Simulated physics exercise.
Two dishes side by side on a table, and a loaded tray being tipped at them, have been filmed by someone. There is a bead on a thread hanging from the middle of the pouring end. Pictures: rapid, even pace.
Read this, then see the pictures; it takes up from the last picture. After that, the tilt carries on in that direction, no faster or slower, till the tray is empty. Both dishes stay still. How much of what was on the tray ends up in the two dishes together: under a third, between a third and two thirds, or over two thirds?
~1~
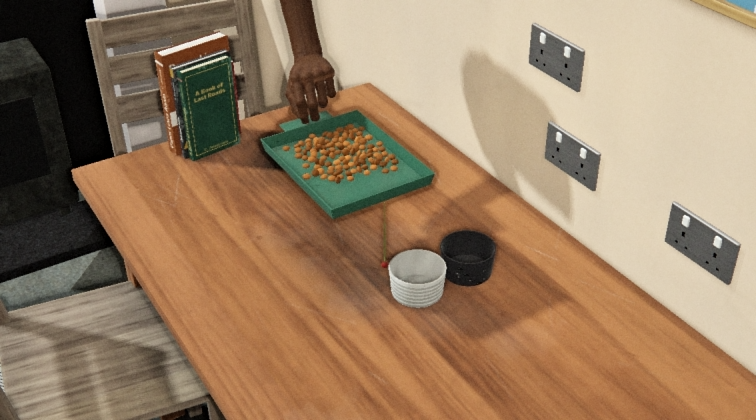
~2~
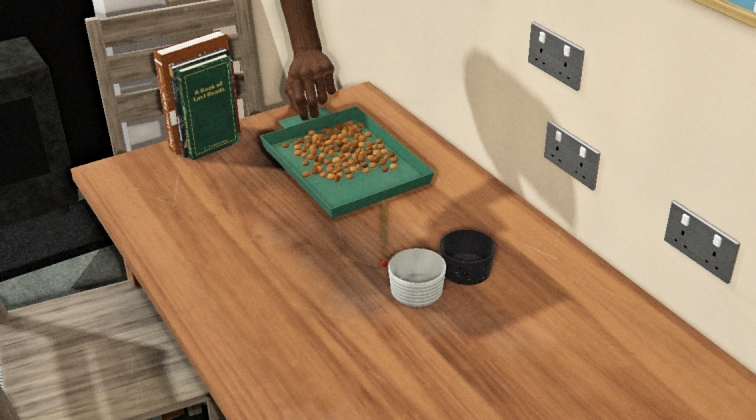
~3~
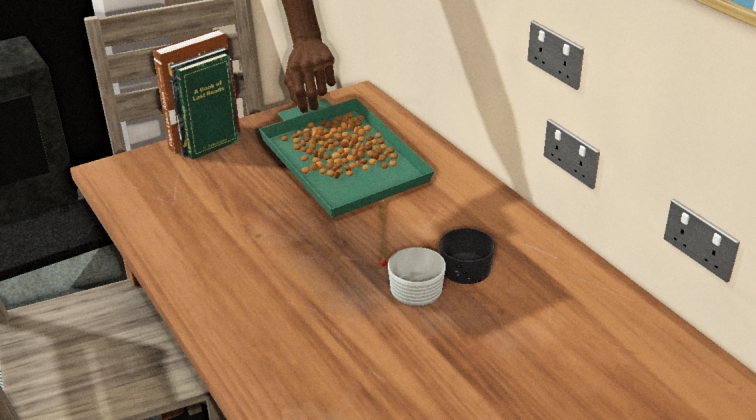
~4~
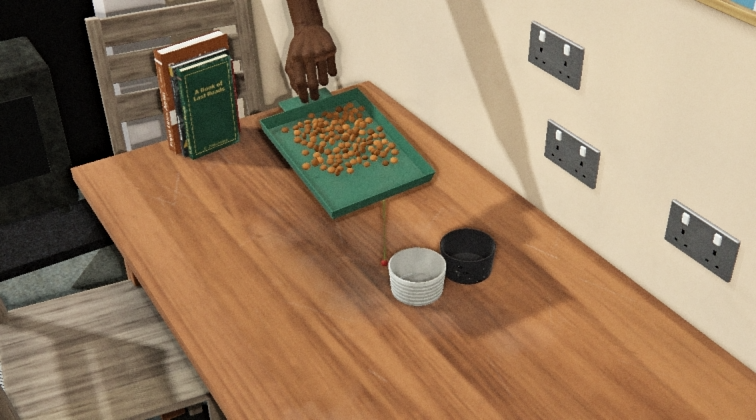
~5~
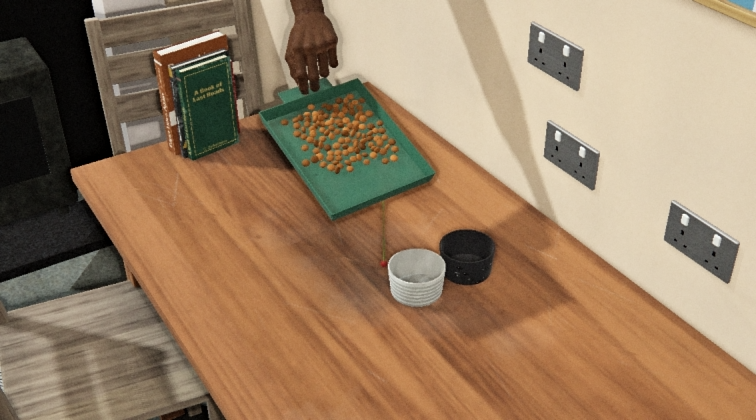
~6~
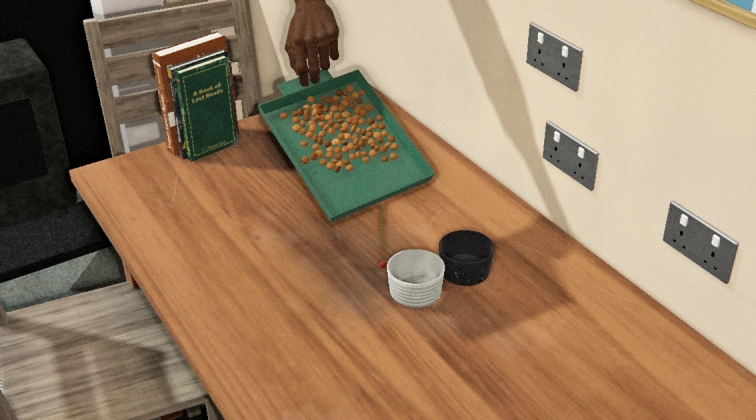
Misses upwards of two thirds.
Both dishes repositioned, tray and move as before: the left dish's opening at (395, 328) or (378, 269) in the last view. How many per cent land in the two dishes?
Trial 1 around 10 percent, trial 2 around 0 percent.
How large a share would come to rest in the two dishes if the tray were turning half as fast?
I'd expect close to 0 per cent.
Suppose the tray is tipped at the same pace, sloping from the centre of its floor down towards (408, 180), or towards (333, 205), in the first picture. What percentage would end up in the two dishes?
Close to 80 percent first and close to 0 percent second.
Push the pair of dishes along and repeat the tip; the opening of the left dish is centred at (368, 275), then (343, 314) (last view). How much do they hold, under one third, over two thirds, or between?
Spot one, under a third; spot two, more than two thirds.
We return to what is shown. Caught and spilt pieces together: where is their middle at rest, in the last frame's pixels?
About pixel (381, 330).
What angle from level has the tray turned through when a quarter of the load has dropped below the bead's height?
Around 90 degrees of turn.
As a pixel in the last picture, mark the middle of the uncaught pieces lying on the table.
Estimated middle: Around (380, 331).
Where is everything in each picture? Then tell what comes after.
Corners of the pouring end at (333, 207) and (431, 173), level; middle of the load at (346, 152), bits of cat kibble; left dish at (433, 292); right dish at (484, 271); bead on its thread at (385, 265), in the first frame.
Corners of the pouring end at (332, 206) and (430, 172), level; middle of the load at (345, 150), in the second frame.
Corners of the pouring end at (332, 207) and (430, 170), tipped barely, lowest at the left corner; middle of the load at (345, 144), in the third frame.
Corners of the pouring end at (333, 209) and (431, 171), tipped a little, lowest at the left corner; middle of the load at (345, 138), in the fourth frame.
Corners of the pouring end at (333, 211) and (431, 172), tipped clearly, lowest at the left corner; middle of the load at (345, 133), in the fifth frame.
Corners of the pouring end at (332, 214) and (431, 173), tipped clearly, lowest at the left corner; middle of the load at (345, 130); left dish at (431, 292); right dish at (482, 271), in the sixth frame.
Soon, tray tipped steeply; most on the tray; about a quarter in the air.
A while on, tray tipped past a quarter turn; about a quarter on the tray; a stray few in the left dish; about half outside both; about a quarter in the air.
Towards the end, tray tipped past a quarter turn; a stray few in the left dish; nearly all outside both.
Finally, tray tipped past a quarter turn; a stray few in the left dish; none in the right dish; nearly all outside both.
